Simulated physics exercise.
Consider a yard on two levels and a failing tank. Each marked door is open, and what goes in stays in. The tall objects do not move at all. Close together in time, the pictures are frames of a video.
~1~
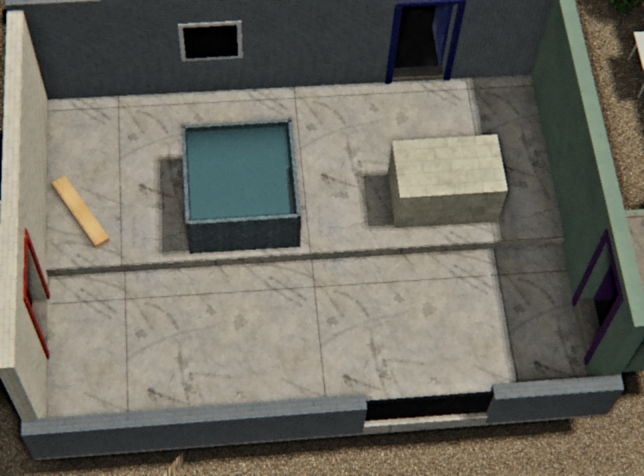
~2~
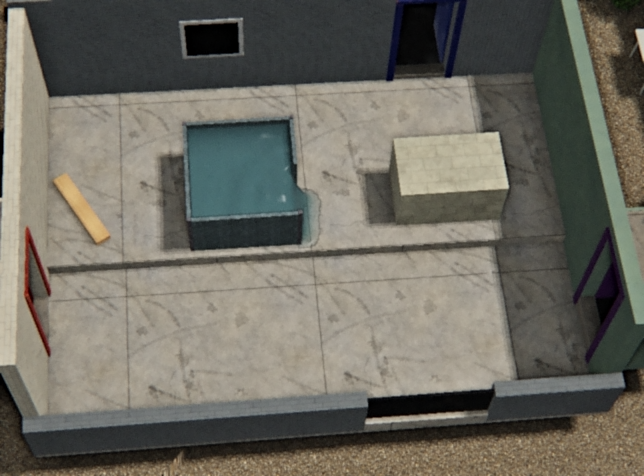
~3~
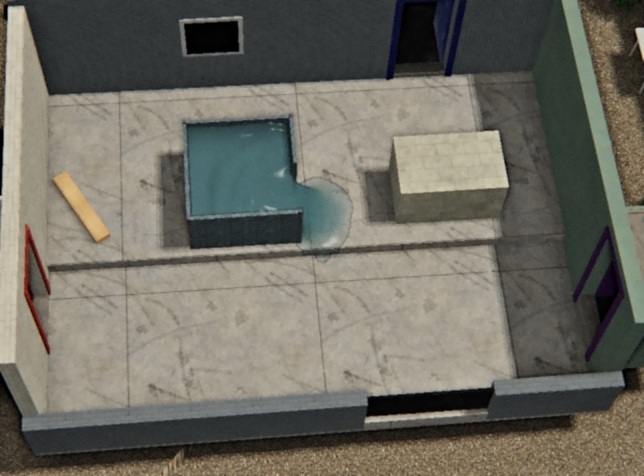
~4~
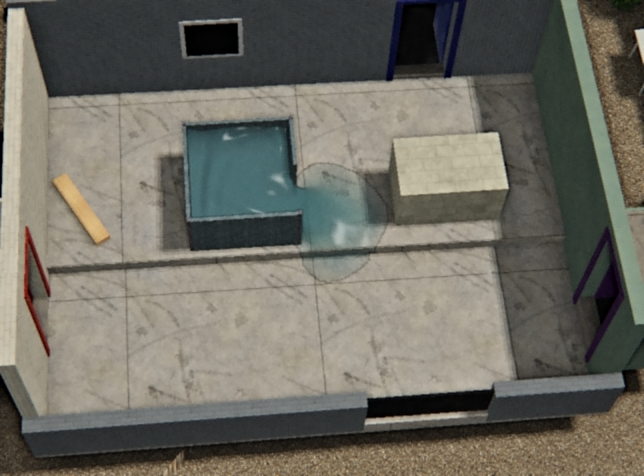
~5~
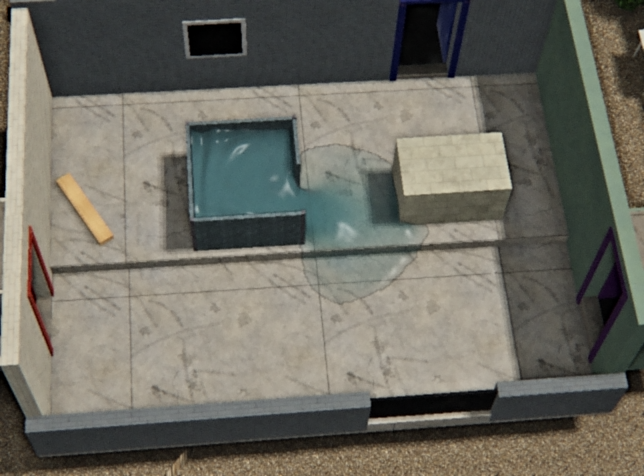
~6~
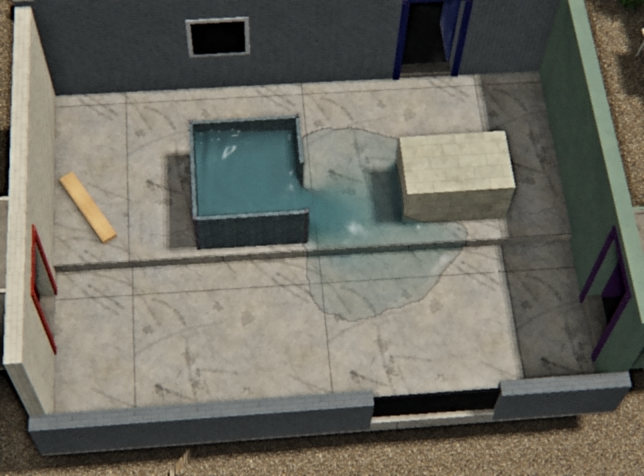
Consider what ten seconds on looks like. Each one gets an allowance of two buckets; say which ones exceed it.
Result: I expect the blue door to go past two buckets; I expect the purple door to stop at two buckets or less; I expect the red door to stop at two buckets or less.
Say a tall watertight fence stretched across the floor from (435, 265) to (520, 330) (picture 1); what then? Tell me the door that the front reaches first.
That's the one in blue.
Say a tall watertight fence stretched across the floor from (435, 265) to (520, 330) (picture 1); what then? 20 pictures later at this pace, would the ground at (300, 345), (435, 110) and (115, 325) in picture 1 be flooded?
Listed order: Spared, swamped, spared.
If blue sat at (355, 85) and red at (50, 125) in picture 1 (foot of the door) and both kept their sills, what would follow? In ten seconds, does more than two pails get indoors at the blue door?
Note: Blue door breaks the limit.
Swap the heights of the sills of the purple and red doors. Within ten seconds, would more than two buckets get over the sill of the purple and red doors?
So the purple door breaks the cap, and the red door comes in under the cap.
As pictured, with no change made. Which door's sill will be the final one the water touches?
Going by the pictures, I'd say the red door.
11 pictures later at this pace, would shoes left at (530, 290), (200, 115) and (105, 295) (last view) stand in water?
First spot submerged, second spot spared, third spot spared.
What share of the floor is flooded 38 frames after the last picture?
It comes to 65 per cent.
A moment on, water covers 30 % of the floor; the blue door wet at the sill, nothing in, the purple door not reached, the red door not reached.
Next, water covers 40 % of the floor; the blue door over two buckets in, the purple door wet at the sill, nothing in, the red door not reached.
Then, water covers 45 % of the floor; the blue door over two buckets in, the purple door under two buckets in, the red door not reached.
Later, water covers 65 % of the floor; the blue door over two buckets in, the purple door under two buckets in, the red door not reached.
In the end, water covers 90 % of the floor; the blue door over two buckets in, the purple door under two buckets in, the red door under two buckets in.
